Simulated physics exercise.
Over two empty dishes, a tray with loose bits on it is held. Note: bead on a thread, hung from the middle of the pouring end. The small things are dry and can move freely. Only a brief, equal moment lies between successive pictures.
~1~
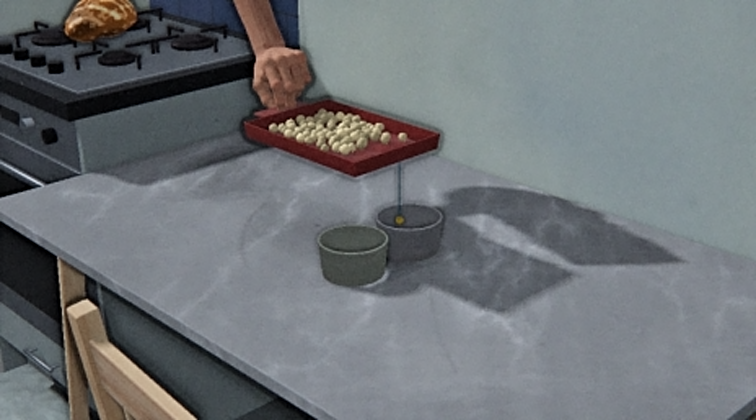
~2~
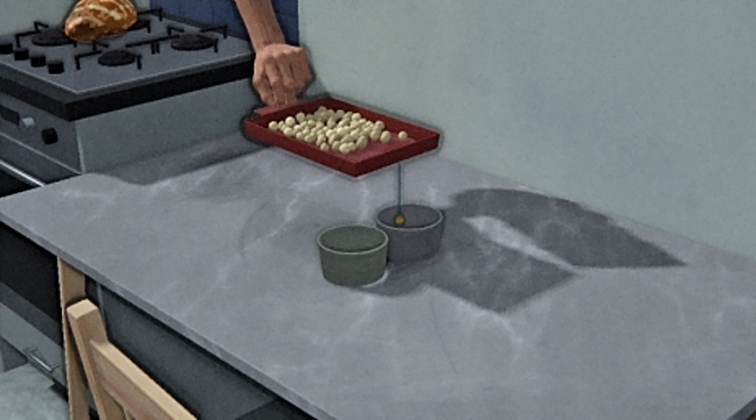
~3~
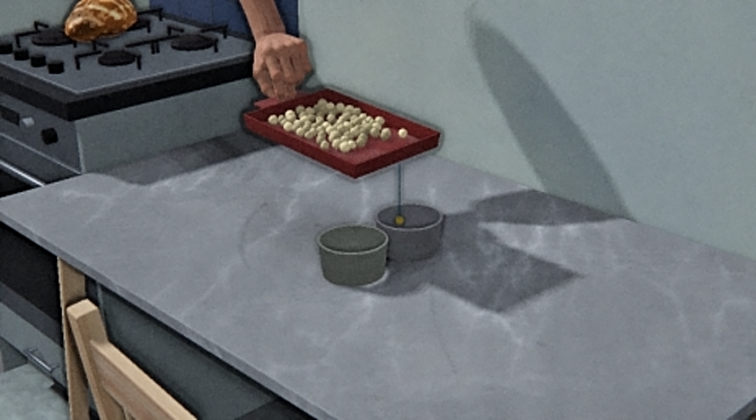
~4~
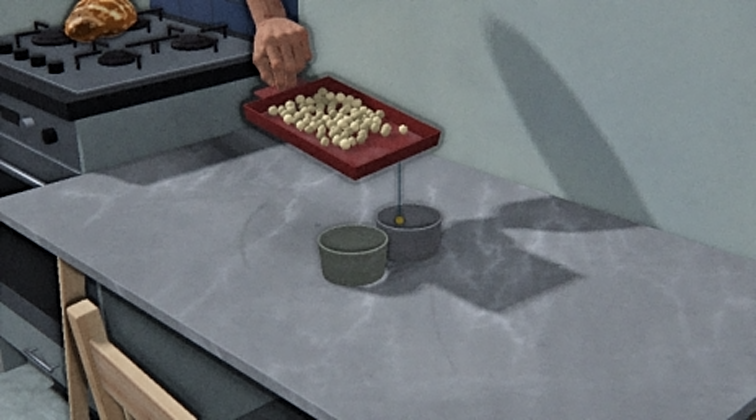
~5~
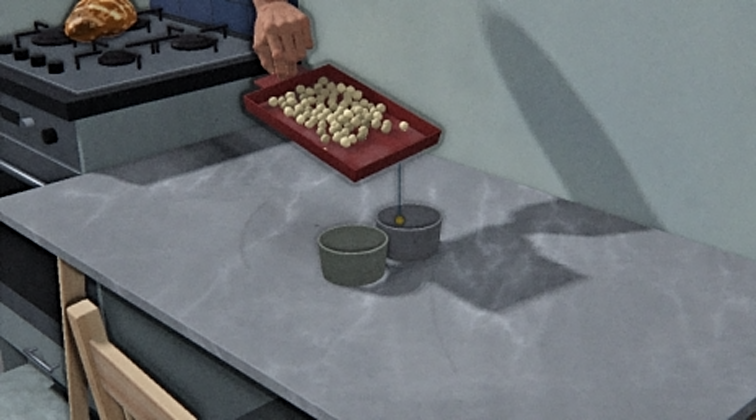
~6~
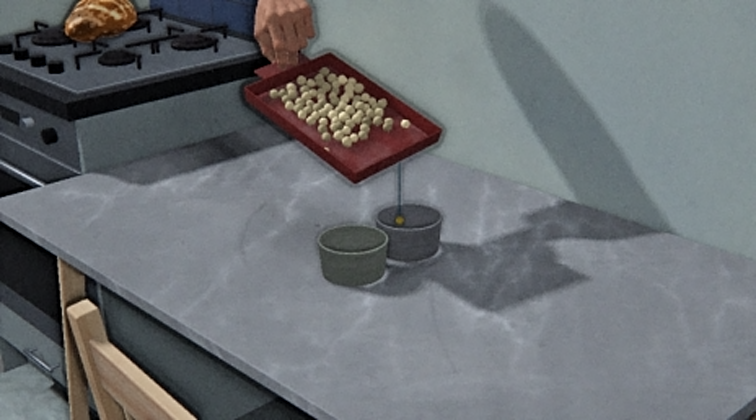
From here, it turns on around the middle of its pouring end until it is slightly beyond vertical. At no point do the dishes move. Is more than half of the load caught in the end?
No.
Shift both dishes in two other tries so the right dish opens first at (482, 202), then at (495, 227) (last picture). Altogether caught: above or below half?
For the two places in order: A minority share, a minority share.
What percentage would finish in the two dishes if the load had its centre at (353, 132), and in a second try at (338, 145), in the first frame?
Estimates in order: 20 percent, 20 percent.
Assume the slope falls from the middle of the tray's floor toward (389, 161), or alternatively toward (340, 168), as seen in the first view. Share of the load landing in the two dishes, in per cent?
In turn some 0 and 70 per cent.
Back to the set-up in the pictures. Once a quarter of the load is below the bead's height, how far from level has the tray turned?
About 115°.
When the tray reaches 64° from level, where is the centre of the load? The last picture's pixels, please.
Centre estimate: (367, 148).
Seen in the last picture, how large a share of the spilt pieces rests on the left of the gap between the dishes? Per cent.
It works out to some 30 per cent.
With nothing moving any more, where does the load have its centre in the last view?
Close to (396, 294) in the last picture.
Soon after the last picture, tray tipped steeply; nearly all on the tray; a stray few outside both; a small part in the air.
A little later, tray tipped past a quarter turn; most on the tray; a stray few in the left dish; a small part outside both.
Later still, tray tipped past a quarter turn; about a quarter in the left dish; most outside both.
At rest, tray tipped past a quarter turn; about a quarter in the left dish; none in the right dish; most outside both.
